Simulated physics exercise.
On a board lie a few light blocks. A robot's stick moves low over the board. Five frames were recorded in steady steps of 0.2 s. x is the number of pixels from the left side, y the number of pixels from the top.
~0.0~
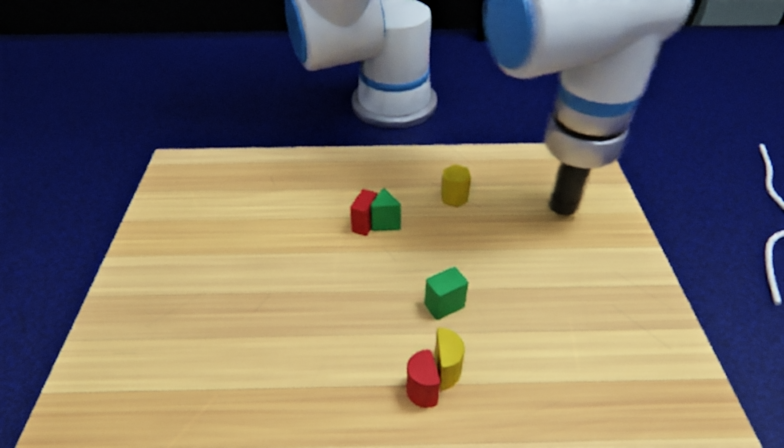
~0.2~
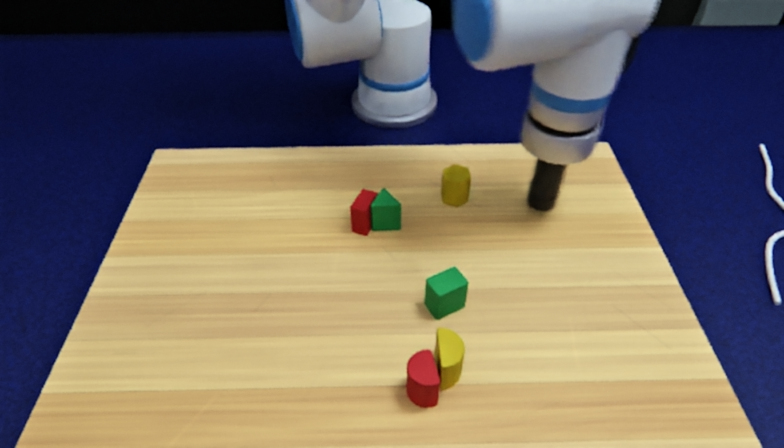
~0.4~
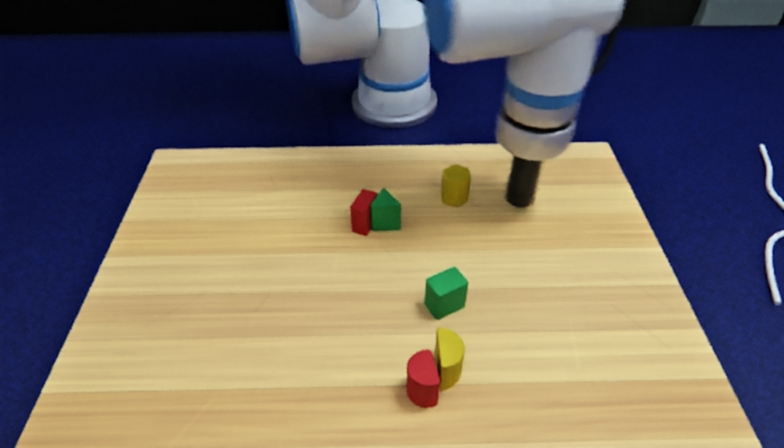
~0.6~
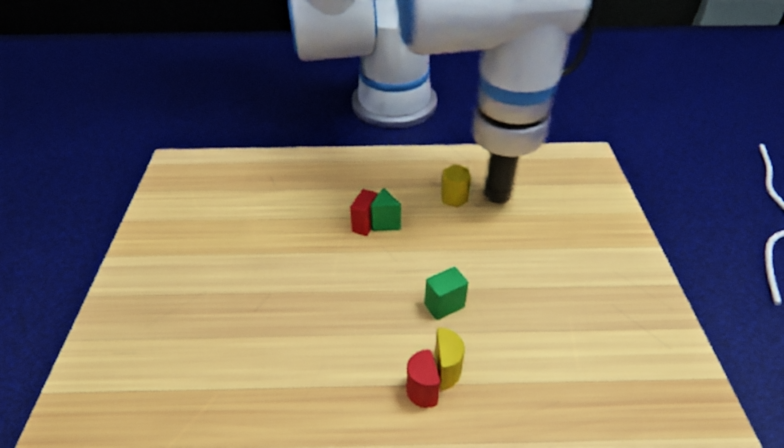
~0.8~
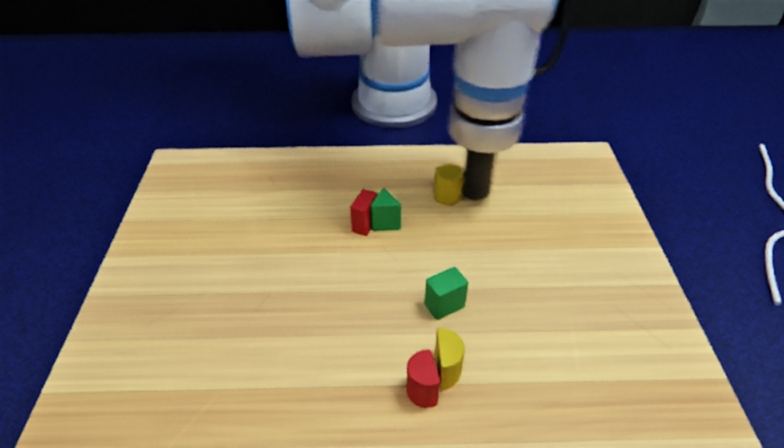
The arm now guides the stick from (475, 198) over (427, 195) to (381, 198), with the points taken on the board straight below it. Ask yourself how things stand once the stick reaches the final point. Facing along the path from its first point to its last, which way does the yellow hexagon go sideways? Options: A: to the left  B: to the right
B.
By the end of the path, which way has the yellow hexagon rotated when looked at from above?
Twists clockwise.
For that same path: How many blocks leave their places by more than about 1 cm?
By the end of the path, one block has moved more than about a centimetre.
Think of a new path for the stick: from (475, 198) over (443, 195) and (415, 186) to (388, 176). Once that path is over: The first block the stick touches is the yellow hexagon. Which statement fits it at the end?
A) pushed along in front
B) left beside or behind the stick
A (pushed along in front)
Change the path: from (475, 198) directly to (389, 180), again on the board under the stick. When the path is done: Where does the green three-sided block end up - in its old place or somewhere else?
Once the path is done, it remains where it sat before.
What follows on the original path. One third of the way, stick (444, 189); yellow hexagon (418, 167), turned 15° clockwise.
Two thirds of the way, stick (411, 188); yellow hexagon (386, 163), turned 35° clockwise.
At the end, stick (380, 191); green three-sided block in place; yellow hexagon (360, 160), turned 75° clockwise.
